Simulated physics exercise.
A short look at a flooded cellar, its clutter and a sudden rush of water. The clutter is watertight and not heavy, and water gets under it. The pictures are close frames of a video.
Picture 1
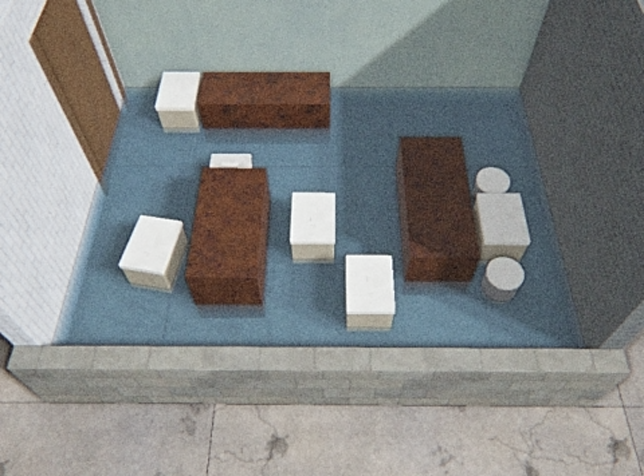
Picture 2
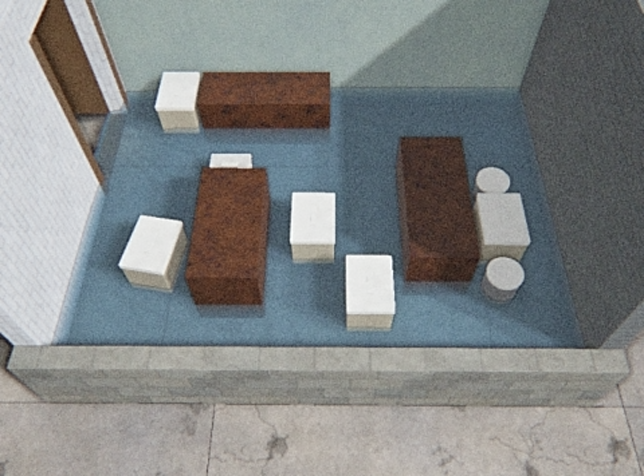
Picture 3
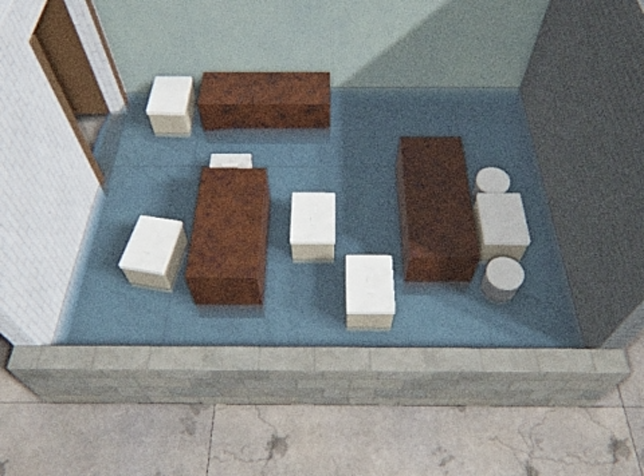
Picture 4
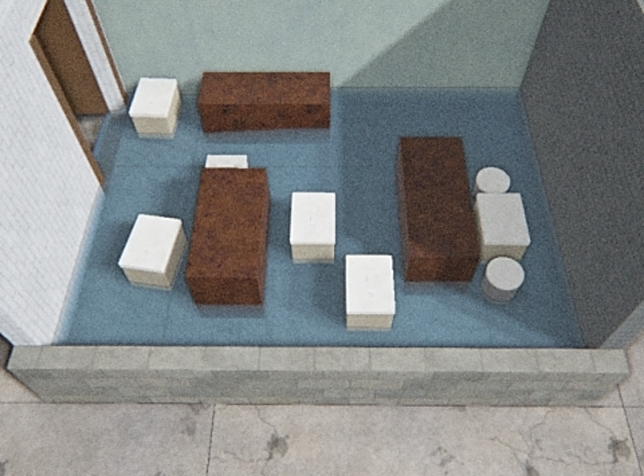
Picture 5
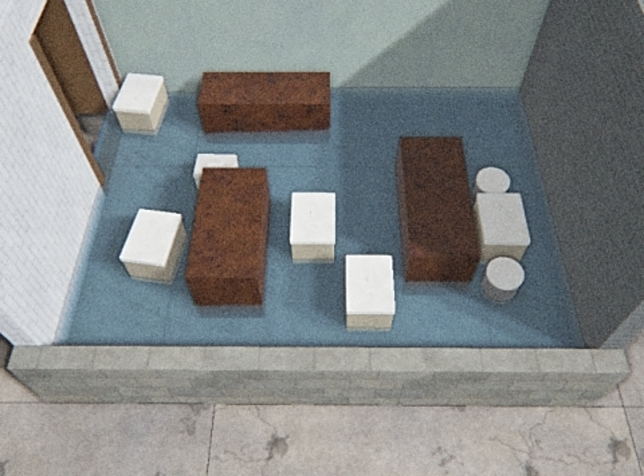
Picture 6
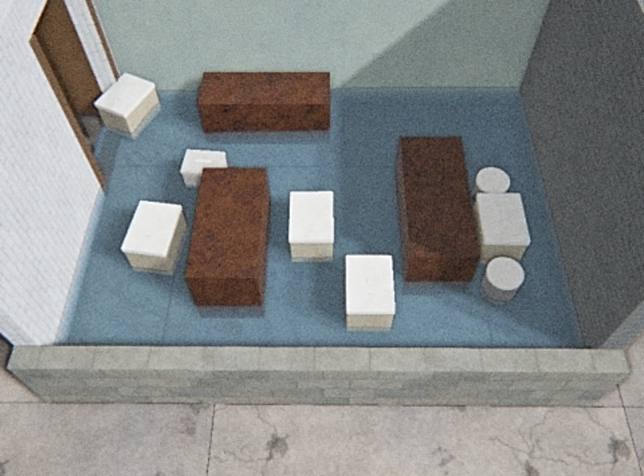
Flooded room of brown blocks and pale boxes, its door swinging open before a rear white box and then another drift left.
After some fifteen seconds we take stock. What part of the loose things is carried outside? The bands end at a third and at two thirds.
That comes to from one to two thirds.
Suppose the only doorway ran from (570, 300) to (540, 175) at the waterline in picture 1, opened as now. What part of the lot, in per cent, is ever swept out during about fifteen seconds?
I make it 60 per cent.
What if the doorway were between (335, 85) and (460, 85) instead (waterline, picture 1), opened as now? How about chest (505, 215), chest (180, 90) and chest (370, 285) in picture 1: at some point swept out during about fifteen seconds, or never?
In that order: Yes, no, inside.
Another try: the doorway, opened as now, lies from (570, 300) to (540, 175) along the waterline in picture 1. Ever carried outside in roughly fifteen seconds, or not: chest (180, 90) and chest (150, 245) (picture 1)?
In that order: Kept in, inside.
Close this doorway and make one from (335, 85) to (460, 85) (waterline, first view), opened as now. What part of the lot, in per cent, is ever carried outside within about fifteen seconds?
Some 60 per cent.
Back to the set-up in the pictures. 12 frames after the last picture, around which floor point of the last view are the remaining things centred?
Near (382, 246).
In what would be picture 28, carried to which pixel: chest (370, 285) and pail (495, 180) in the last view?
Close to (278, 307) and (473, 159).
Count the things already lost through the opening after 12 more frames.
That makes 3.
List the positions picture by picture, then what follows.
A chest at (178, 89), afloat; a tote at (230, 165), afloat; 0 of 8 have shifted, in the first picture.
A chest at (178, 89) floats; a tote at (230, 165), afloat; 0 of 8 have shifted, in the second picture.
A chest at (169, 94) floats, close to its start; a tote at (230, 165) floats; 1 of 8 have shifted, in the third picture.
A chest at (153, 96), afloat, close to its start; a tote at (225, 166), afloat, close to its start; 2 of 8 have shifted, in the fourth picture.
A chest at (138, 91), afloat, a stride from its start; a tote at (215, 165) floats, close to its start; 3 of 8 have shifted, in the fifth picture.
A chest at (125, 93) floats, a stride from its start; a tote at (203, 162) floats, close to its start; 3 of 8 have shifted, in the sixth picture.
A moment on, 1 of 8 are out; 7 afloat.
Next, 3 of 8 are out; 5 afloat.
Later, 4 of 8 are out; 4 afloat.
In the end, 4 of 8 are out; 4 afloat.
